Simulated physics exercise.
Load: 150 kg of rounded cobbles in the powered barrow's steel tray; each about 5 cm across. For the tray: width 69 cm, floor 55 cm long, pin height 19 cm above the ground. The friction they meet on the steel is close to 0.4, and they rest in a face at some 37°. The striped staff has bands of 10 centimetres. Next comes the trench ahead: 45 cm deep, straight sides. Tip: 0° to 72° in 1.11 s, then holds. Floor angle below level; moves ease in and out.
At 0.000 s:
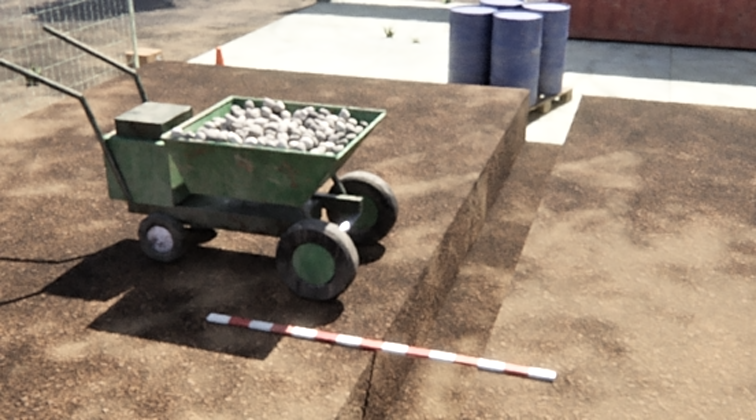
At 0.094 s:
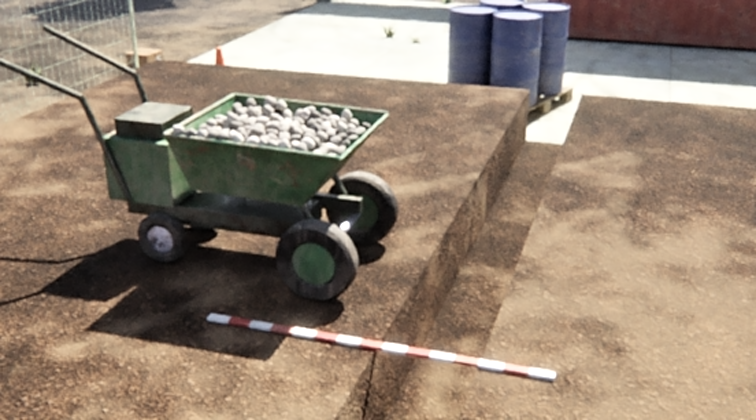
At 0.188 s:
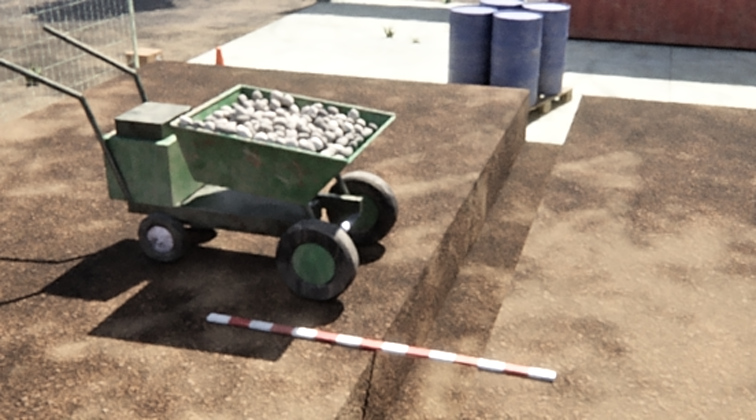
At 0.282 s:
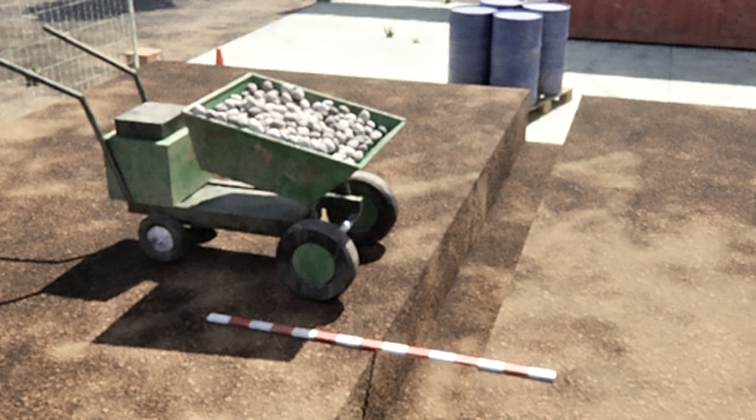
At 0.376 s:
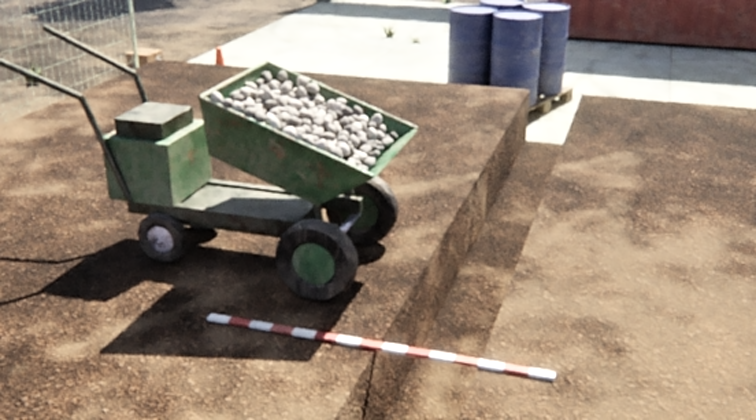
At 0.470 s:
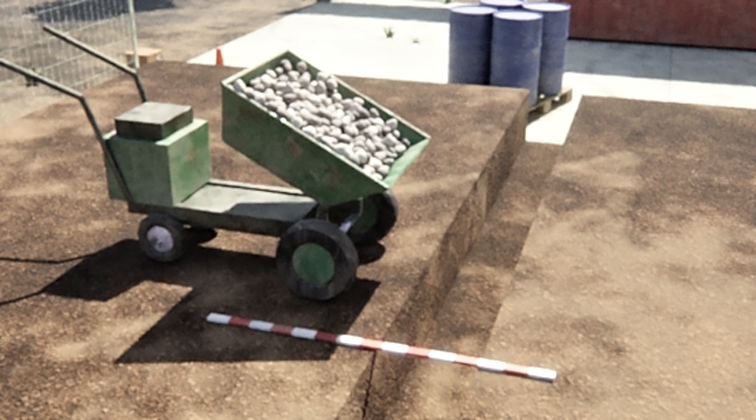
On a sunlit dirt ledge, a green wheeled dumper raising the left end of its stone-filled tray, steadily steepening it towards the right.
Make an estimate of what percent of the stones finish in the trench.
About 73 percent.
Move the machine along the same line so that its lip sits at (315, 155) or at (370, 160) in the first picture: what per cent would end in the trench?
Near 90 and near 40 percent.
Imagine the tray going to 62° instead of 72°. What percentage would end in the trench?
Some 65% would finish there.
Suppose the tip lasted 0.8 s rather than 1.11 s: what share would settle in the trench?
It'd be some 65 per cent.
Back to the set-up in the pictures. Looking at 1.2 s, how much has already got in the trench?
Close to 35 per cent has got there by then.
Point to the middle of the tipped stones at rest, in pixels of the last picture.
Their centre sits close to (483, 353).
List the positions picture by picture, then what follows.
In the first frame, the tray is at 0°, its lip at (337, 158); the top of the load is at (290, 116).
In the second frame, the tray is at 1°, its lip at (340, 159); the top of the load is at (280, 113); the stones move at 0.3 m/s on average.
In the third frame, lip at (348, 162), floor tilted 6°, highest stones at (261, 102); the stones move at 0.5 m/s on average.
In the fourth frame, lip at (359, 168), floor tilted 12°, highest stones at (260, 93); the stones move at 0.7 m/s on average.
In the fifth frame, the tray is at 19°, its lip at (374, 177); the top of the load is at (271, 83); the stones move at 0.8 m/s on average.
In the sixth frame, the tray is at 28°, its lip at (388, 189); the top of the load is at (283, 72); the stones move at 0.9 m/s on average.
After 0.8 s the floor is at 61°; 100 % in the tray; the foremost stones are at (442, 224).
After 1.2 s the floor is at 72°; 51 % in the tray, 35 % in the trench, 14 % past the trench; the foremost stones are at (555, 306).
After 1.6 s the floor is at 72°; 20 % in the tray, 53 % in the trench, 28 % past the trench; the foremost stones are at (674, 313).
After 3.5 s the floor is at 72°; 0 % in the tray, 73 % in the trench, 27 % past the trench; the foremost stones are past the picture's edge.
